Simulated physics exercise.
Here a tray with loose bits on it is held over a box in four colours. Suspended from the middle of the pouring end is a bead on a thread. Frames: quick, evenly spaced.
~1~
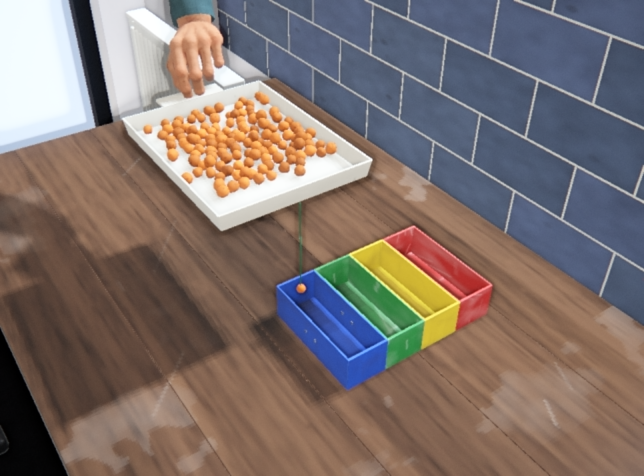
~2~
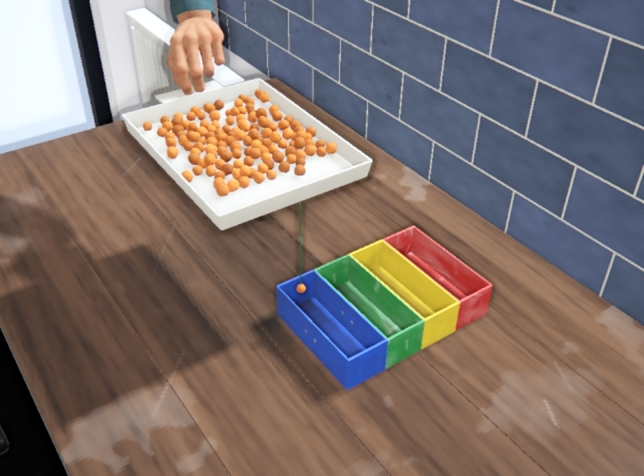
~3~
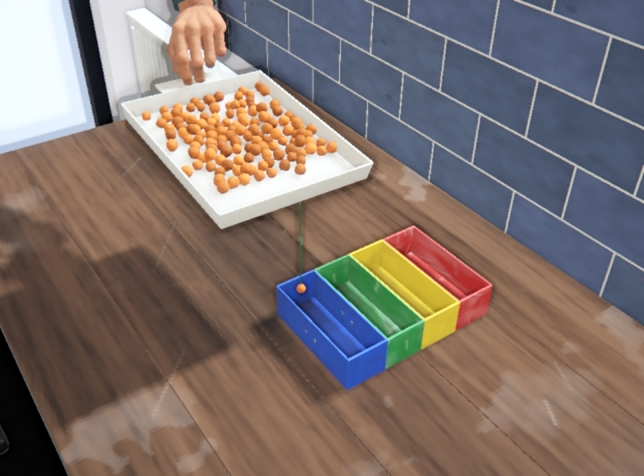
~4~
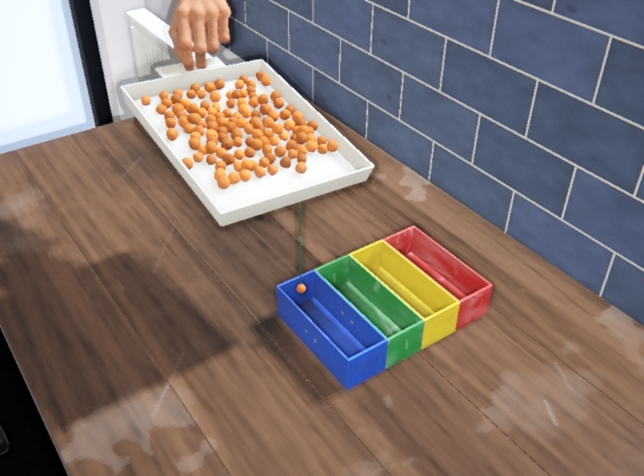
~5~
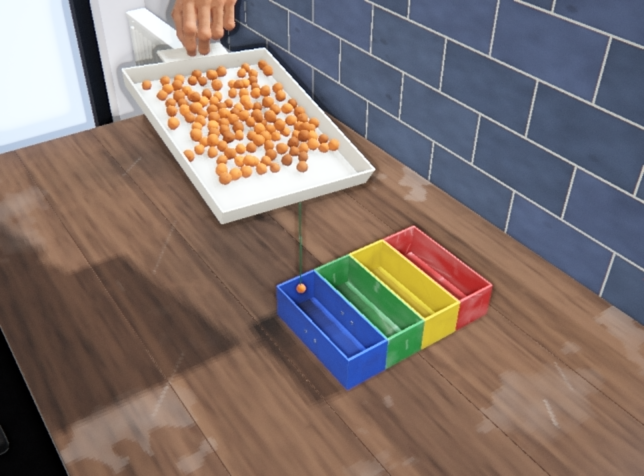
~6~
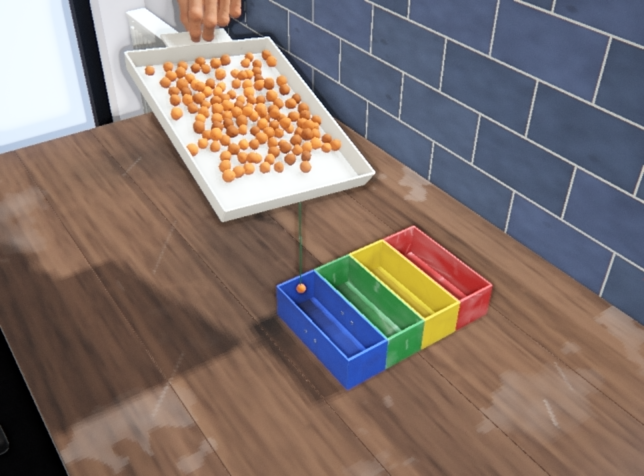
A hand at the far end of a white tray of coated peanuts slowly raised that end, tilting the tray toward a blue, green, yellow and red box while the peanuts stayed scattered across it.
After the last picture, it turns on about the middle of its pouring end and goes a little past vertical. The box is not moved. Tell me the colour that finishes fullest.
It's green.
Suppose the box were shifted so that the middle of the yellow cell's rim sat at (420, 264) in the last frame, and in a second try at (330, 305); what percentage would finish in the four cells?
In turn about 80 and about 80 percent.
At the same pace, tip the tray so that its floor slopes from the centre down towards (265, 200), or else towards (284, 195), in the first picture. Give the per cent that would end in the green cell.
For the first it's near 0 %, for the second near 10 %.
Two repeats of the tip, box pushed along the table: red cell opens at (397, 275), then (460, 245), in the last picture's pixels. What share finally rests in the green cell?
About 20 and 20 per cent.
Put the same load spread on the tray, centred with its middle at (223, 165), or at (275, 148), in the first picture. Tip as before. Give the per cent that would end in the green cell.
First case: Some 50 %; second case: Some 50 %.
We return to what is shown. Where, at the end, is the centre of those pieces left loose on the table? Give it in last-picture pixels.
Centre at rest: About (372, 406).
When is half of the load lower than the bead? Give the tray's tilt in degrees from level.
Angle reached: About 120°.
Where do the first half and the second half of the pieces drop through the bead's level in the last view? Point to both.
The opening part goes through (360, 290); what follows goes through (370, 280).
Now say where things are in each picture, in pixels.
Corners of the pouring end at (220, 213) and (367, 159), level; middle of the load at (240, 138), coated peanuts; bead on its thread at (301, 289); blue cell at (367, 362); green cell at (405, 342); yellow cell at (440, 323); red cell at (474, 305), in the first picture.
Corners of the pouring end at (220, 213) and (368, 160), level; middle of the load at (240, 136), in the second picture.
Corners of the pouring end at (221, 212) and (368, 162), tipped barely, lowest at the right corner; middle of the load at (240, 131), in the third picture.
Corners of the pouring end at (223, 210) and (369, 165), tipped a little, lowest at the right corner; middle of the load at (242, 123), in the fourth picture.
Corners of the pouring end at (225, 209) and (370, 168), tipped clearly, lowest at the right corner; middle of the load at (244, 116), in the fifth picture.
Corners of the pouring end at (227, 207) and (371, 171), tipped clearly, lowest at the right corner; middle of the load at (248, 112); blue cell at (367, 362); green cell at (405, 342); yellow cell at (440, 323); red cell at (474, 305), in the sixth picture.
Soon after the last picture, tray tipped steeply; nearly all on the tray; a stray few falling or outside the box.
A little later, tray tipped past a quarter turn; most on the tray; a small part in the green cell; a stray few in the blue cell; a stray few in the yellow cell; a small part falling or outside the box.
Later still, tray tipped past a quarter turn; about half in the green cell; about a quarter in the blue cell; about a quarter in the yellow cell; a stray few in the red cell; a small part falling or outside the box.
At rest, tray tipped past a quarter turn; about half in the green cell; about a quarter in the blue cell; about a quarter in the yellow cell; a stray few in the red cell; a small part outside the box.
